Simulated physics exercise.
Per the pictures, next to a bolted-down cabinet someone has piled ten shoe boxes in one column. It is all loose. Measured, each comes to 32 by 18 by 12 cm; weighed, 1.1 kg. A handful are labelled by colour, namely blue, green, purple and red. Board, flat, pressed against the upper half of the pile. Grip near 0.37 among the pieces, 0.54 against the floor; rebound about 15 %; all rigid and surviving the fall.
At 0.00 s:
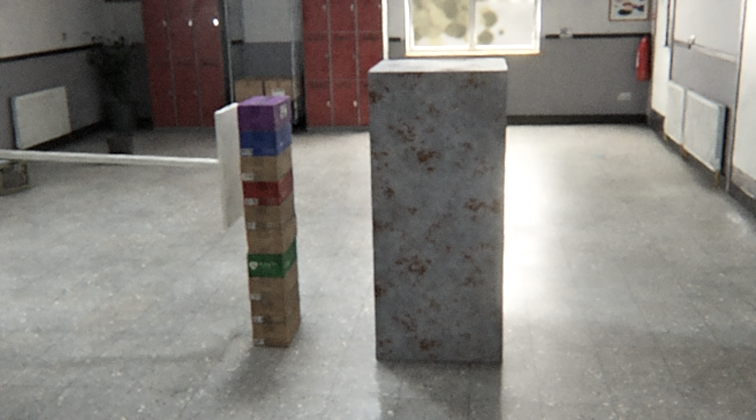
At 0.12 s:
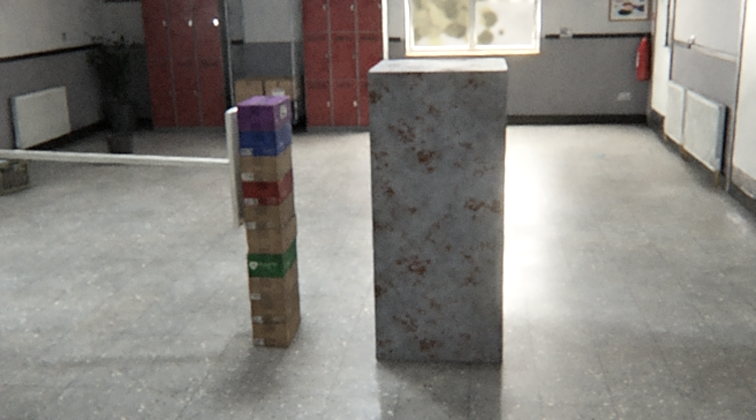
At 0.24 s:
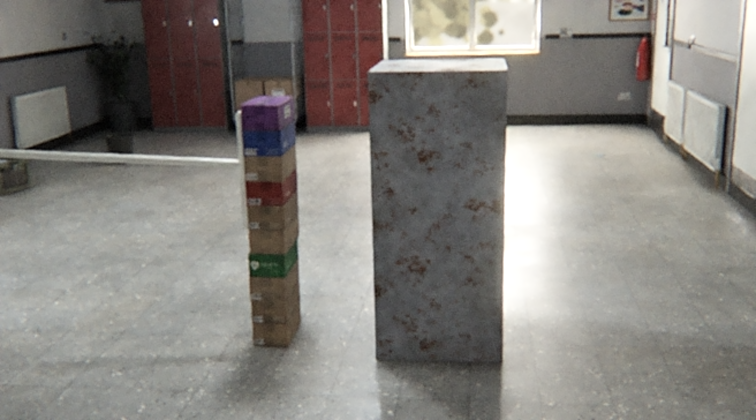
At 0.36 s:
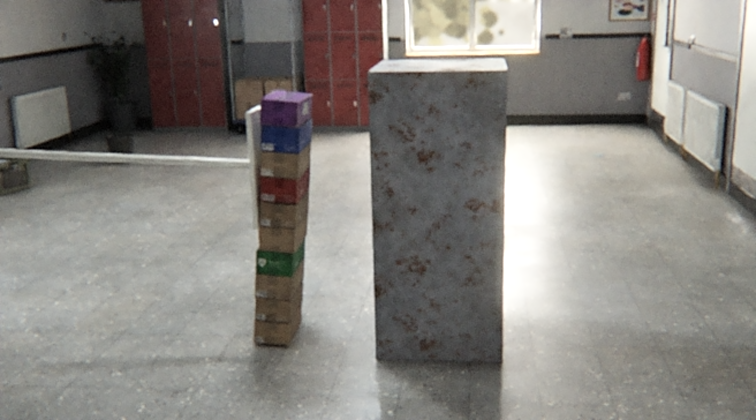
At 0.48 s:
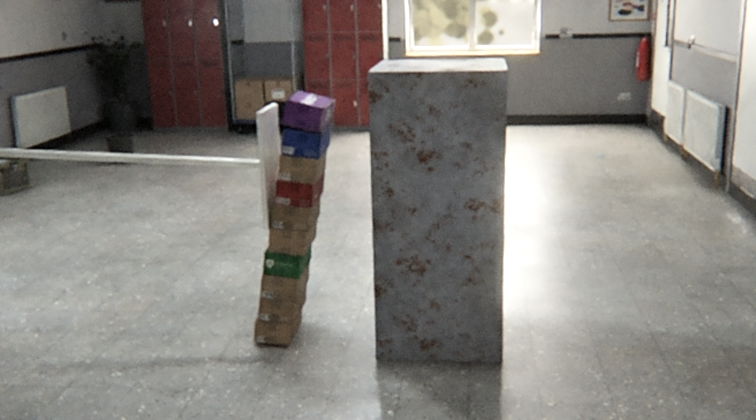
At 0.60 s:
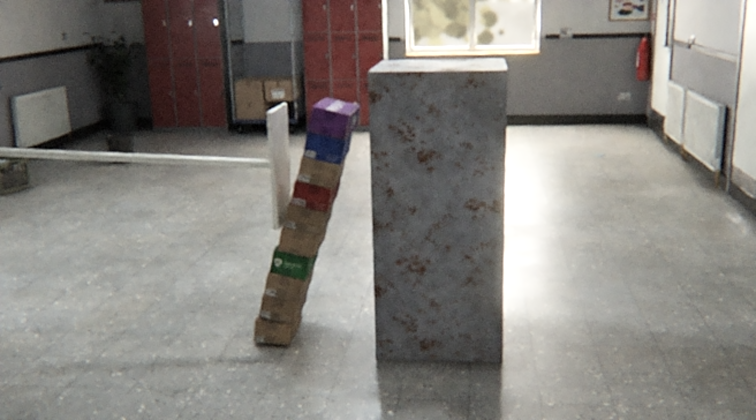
A tall speckled block stands still as a white board pushes stacked boxes into a rightward lean.
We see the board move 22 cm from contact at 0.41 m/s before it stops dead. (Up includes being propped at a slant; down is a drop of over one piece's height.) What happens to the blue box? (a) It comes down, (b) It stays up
b.
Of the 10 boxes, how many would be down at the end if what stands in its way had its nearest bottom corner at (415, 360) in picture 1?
With that change the number is 8.
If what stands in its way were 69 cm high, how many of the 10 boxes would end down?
You'd end up with 3 of them.
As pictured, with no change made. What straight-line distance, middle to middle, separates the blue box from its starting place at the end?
Distance start to end: Approx. 44 cm.
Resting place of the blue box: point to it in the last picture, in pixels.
Near (355, 149).
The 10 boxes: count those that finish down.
Count: 0.
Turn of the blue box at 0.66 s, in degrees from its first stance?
I'd put it at roughly 20 degrees away from its starting angle.
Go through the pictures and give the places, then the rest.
In the first picture (we follow the side turned to the camera), board (220, 156) 8 cm short; blue box (258, 144); green box (265, 266); purple box (256, 118); no piece has moved.
Board (231, 156) 33 mm short; blue box (258, 144), in the second picture.
Board (241, 156) 16 mm in; blue box (262, 144) displaced 19 mm; red box (265, 194) displaced 18 mm; 6 stirred so far, in the third picture.
Board (251, 156) 7 cm in; blue box (280, 140) tipped 5°; purple box (279, 113) tipped 5°; steepest lean 6°, the box at (278, 216); 10 stirred so far, in the fourth picture.
Board (261, 156) 11 cm in; blue box (301, 144) tipped 10°; purple box (303, 116) tipped 14°; 10 stirred so far, in the fifth picture.
Board (271, 156) 16 cm in; blue box (324, 149) tipped 14°; purple box (329, 123) tipped 14°; red box (311, 197) tipped 14°; 10 stirred so far, in the sixth picture.
Around 0.66 s, none of the 10 boxes down, 9 disturbed; blue box tipped 18°, 43 mm lower; green box tipped 18°.
Around 0.74 s, none of the 10 boxes down, 9 disturbed; blue box tipped 25°, 6 cm lower; red box tipped 24°, 49 mm lower.
Finally (1.8 s), none of the 10 boxes down, 9 disturbed; blue box tipped 25°, 56 mm lower; green box tipped 30°; red box tipped 30°, 8 cm lower. Seen by the last camera, middles, blue box near (355, 149), green box near (310, 258).
